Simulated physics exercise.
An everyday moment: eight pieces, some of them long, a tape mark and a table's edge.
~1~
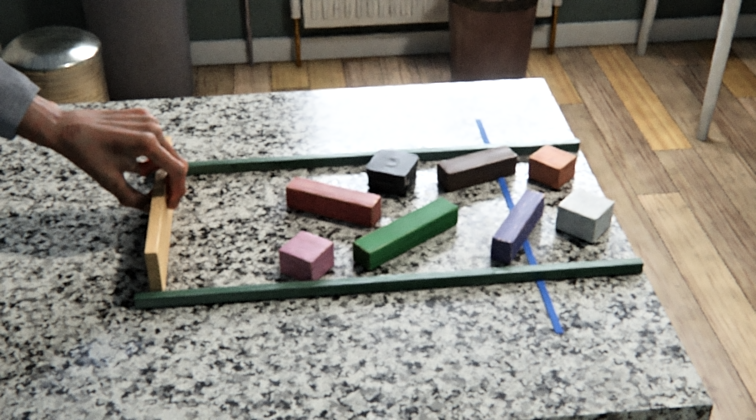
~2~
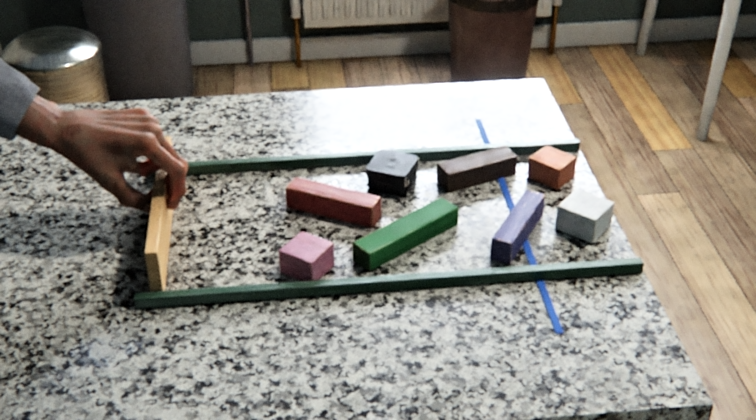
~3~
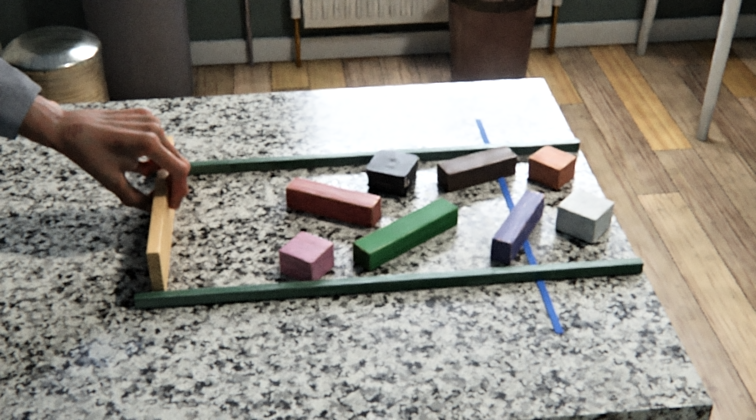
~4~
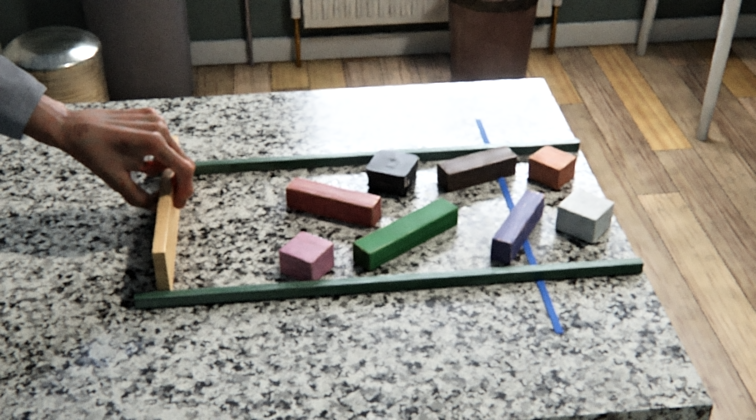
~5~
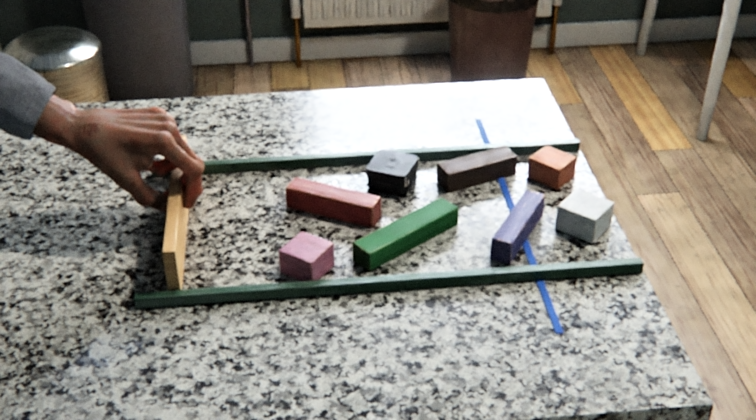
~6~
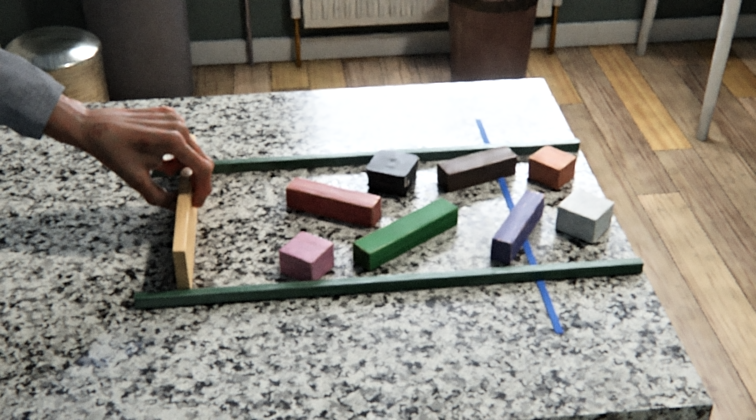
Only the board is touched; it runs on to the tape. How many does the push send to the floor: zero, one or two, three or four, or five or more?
In the end the number that fall off is one or two.
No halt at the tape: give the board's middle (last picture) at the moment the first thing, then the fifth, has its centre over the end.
At (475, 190) for the first, at (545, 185) for the fifth.
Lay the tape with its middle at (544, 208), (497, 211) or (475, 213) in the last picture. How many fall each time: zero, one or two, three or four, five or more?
Taking them in turn, 3 or 4; either one or two; none at all.
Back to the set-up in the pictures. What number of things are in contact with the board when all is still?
That makes 3.
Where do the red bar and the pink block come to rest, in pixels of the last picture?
Near (549, 191) and (557, 243).
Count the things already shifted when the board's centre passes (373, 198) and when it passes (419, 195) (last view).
First 4, then 6.
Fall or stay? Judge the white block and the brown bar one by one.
The white block goes over, the brown bar holds on.
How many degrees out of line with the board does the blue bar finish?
About 45°.
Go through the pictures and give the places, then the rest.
The first frame shows white block (585, 215); orange block (552, 167); blue bar (518, 226); board (162, 211); tape (513, 210).
The second frame shows orange block (552, 167); pink block (307, 258).
The third frame shows blue bar (518, 226); green stick (407, 233).
The fourth frame shows white block (585, 215); brown bar (477, 168).
The fifth frame shows orange block (552, 167); black case (392, 174).
The sixth frame shows white block (585, 215); orange block (552, 167); blue bar (518, 226); board (187, 209); tape (513, 210).
Soon after, none off yet; white block at rest near (585, 215); orange block at rest near (552, 167); blue bar at rest near (518, 226).
At rest, the number that fall off is one or two; fallen, white block.
